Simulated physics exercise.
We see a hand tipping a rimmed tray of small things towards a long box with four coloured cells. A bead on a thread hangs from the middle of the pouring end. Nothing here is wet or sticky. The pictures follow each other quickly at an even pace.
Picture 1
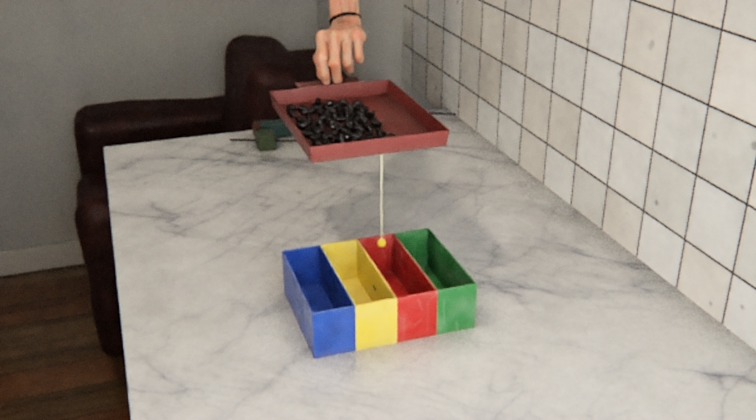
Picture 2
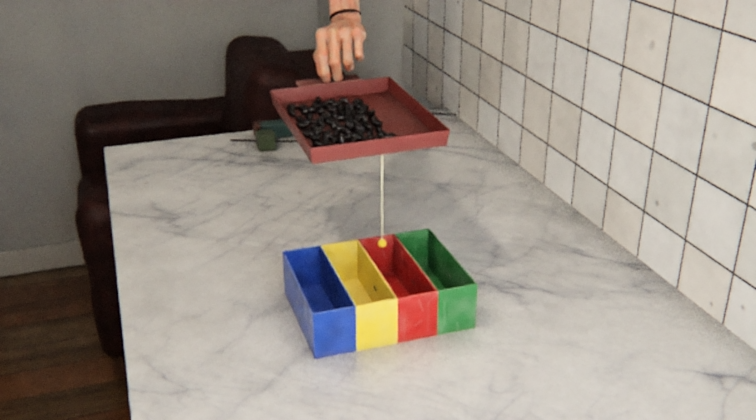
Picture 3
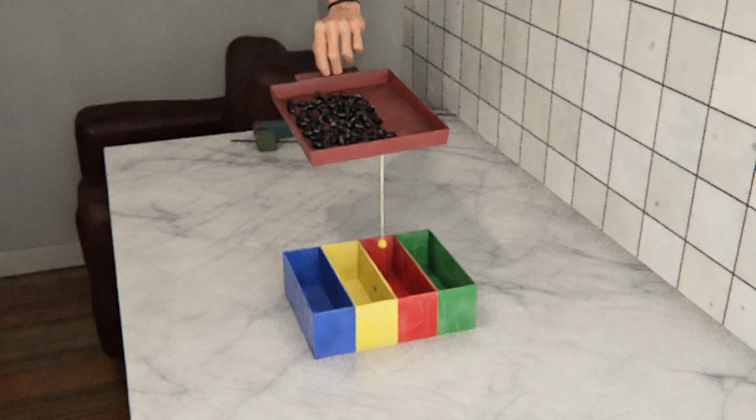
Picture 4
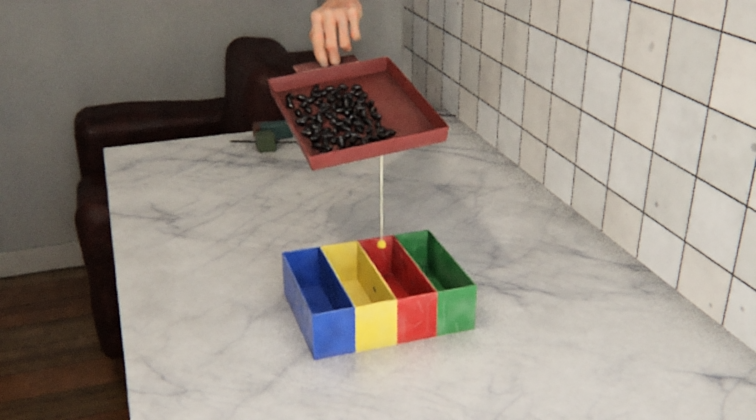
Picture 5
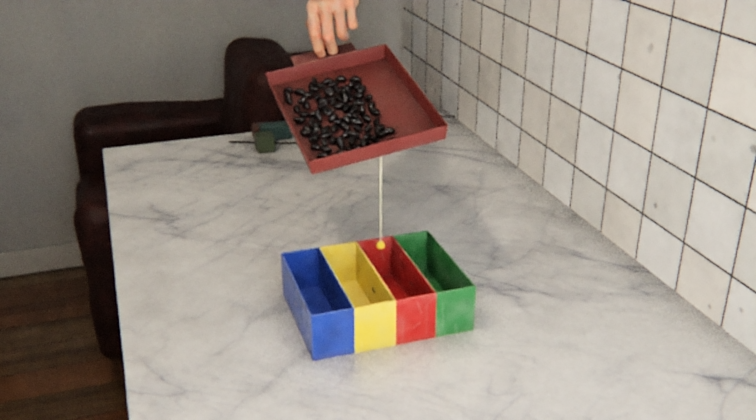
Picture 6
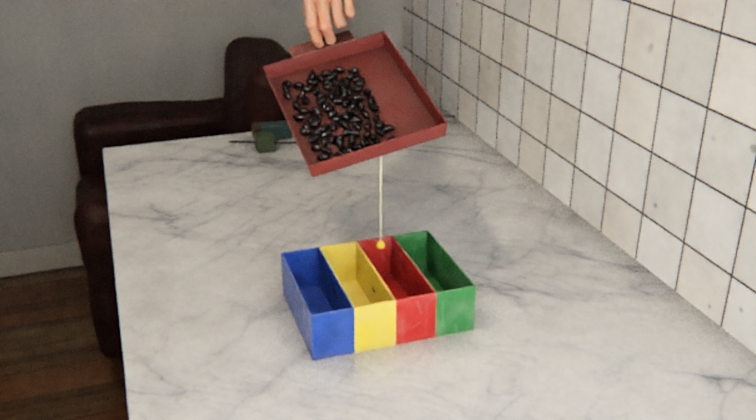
The video shows a hand holding a red tray of small black beans above a box with blue, yellow, red and green cells, gradually raising the tray's back edge while its front edge tilts slightly down to the left.
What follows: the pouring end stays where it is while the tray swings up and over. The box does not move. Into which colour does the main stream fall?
The blue cell gets the most.
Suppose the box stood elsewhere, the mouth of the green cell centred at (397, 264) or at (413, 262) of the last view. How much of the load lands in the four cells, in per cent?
About 100 and 90 per cent.
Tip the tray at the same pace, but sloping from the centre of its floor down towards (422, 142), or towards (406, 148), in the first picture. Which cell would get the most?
In turn: Green; the green cell.
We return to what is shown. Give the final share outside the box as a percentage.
It comes to 30 per cent or so.
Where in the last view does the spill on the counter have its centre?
Roughly at (258, 329).
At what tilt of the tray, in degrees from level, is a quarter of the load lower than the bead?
At about 115°.
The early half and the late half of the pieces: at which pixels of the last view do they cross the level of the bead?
At about (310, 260), then at (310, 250).
Soon, tray tipped steeply; all on the tray.
A while on, tray tipped past a quarter turn; nearly all on the tray; a stray few in the blue cell.
Towards the end, tray tipped past a quarter turn; about half in the blue cell; about a quarter in the yellow cell; a stray few in the red cell; about a third falling or outside the box.
Finally, tray tipped past a quarter turn; about half in the blue cell; about a quarter in the yellow cell; a stray few in the red cell; none in the green cell; about a third outside the box.
